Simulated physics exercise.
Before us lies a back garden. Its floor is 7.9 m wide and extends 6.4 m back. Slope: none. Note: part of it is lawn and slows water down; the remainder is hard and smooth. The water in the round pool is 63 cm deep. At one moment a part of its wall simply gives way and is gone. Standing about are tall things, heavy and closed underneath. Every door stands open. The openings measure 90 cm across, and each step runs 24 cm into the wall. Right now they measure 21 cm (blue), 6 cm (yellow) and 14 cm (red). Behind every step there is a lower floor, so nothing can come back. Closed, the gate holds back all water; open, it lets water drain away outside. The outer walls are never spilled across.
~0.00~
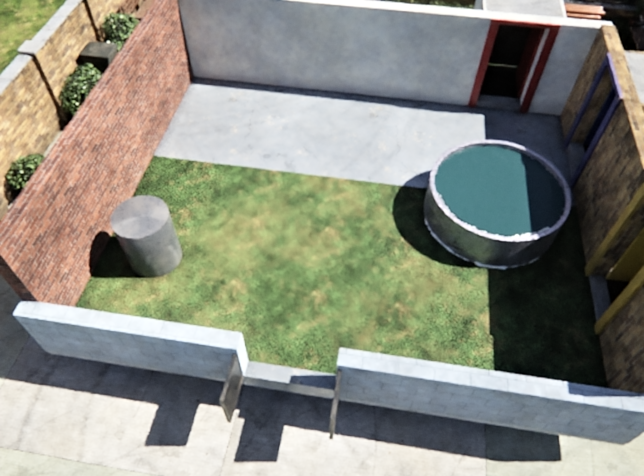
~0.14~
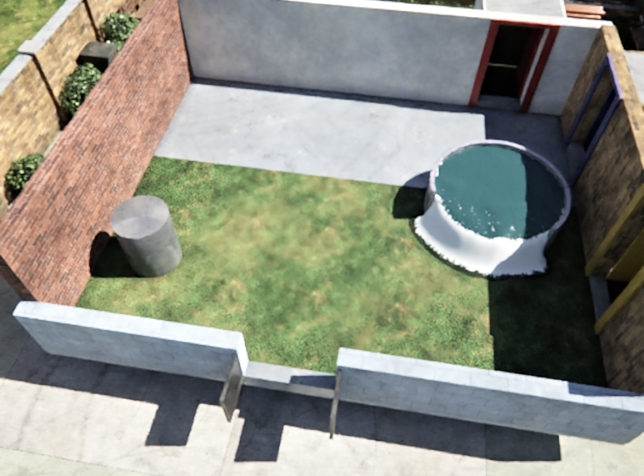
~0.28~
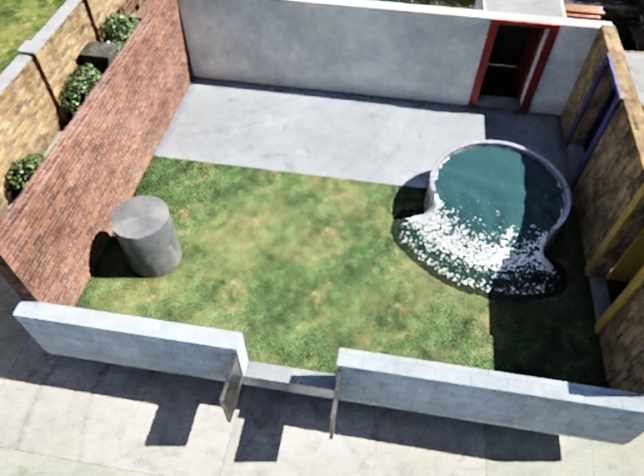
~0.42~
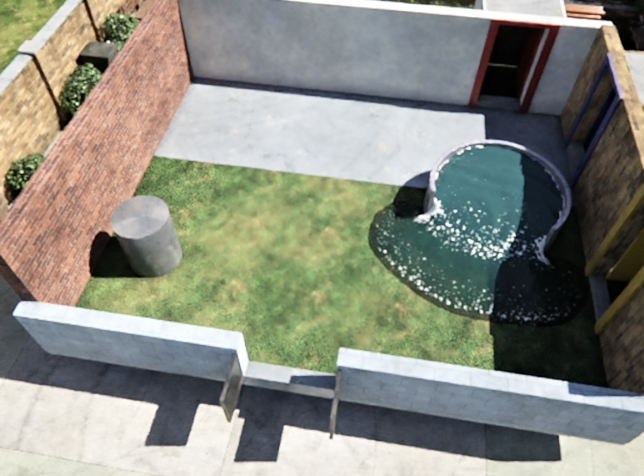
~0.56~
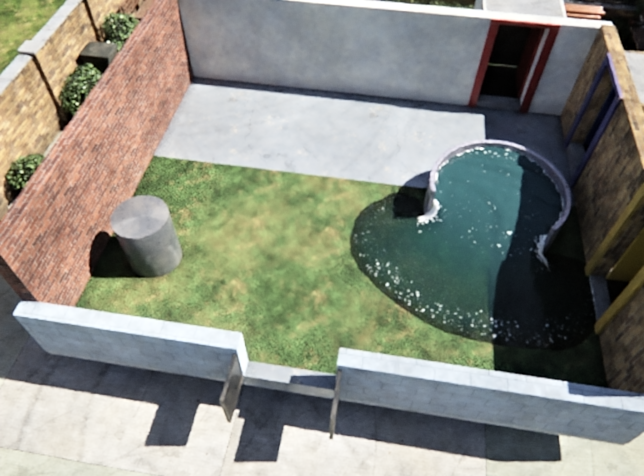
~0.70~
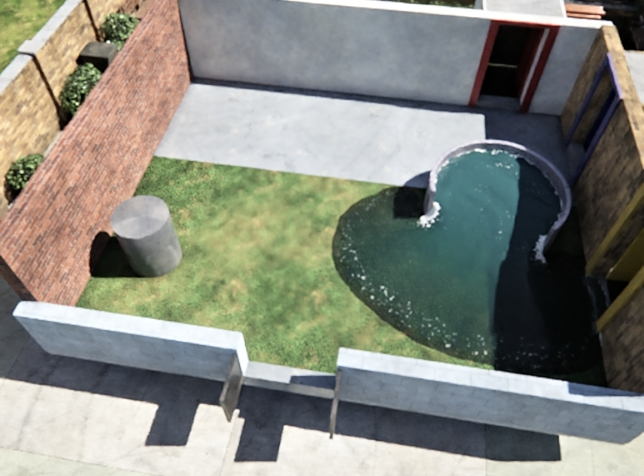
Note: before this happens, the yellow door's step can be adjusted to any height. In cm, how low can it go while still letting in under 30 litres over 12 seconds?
I would say 9 cm.
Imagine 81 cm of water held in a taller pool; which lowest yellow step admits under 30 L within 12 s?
Then a height close to 12.5 cm.
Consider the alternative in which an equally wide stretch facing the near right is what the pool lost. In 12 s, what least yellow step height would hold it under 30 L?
Then 22 cm.
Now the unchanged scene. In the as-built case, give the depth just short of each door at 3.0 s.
Depths, in cm - blue: 0, yellow: 11, red: 0.
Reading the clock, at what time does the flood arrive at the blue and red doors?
Blue at 5.0 s and red at 6.5 s.
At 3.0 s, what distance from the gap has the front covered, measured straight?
Around 4.8 m from the gap.
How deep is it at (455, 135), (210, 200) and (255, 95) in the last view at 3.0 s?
That's 0, 0 and 0 cm, in the order given.
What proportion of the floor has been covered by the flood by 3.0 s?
Roughly 40 percent of the floor is wet.
After 1.4 s water covers 30 % of the floor, deepest (28 cm) near (588, 413); 9 cm at the yellow door, 7 litres in over its 6 cm step.
After 3.0 s water covers 40 % of the floor, deepest (22 cm) near (561, 409); 11 cm at the yellow door, 16 litres in over its 6 cm step.
After 12.0 s water covers 100 % of the floor, deepest (7 cm) near (188, 89); 5 cm at the yellow door, 74 litres in over its 6 cm step.
At the yellow door as built, the water arrived by 0.6 s and peaked near 13 cm at 3.6 s.
With a step of 7.5 cm, 49 litres would have come in within the 12 s; with 10 cm, 18 litres. So under 30 litres takes about 9 cm.
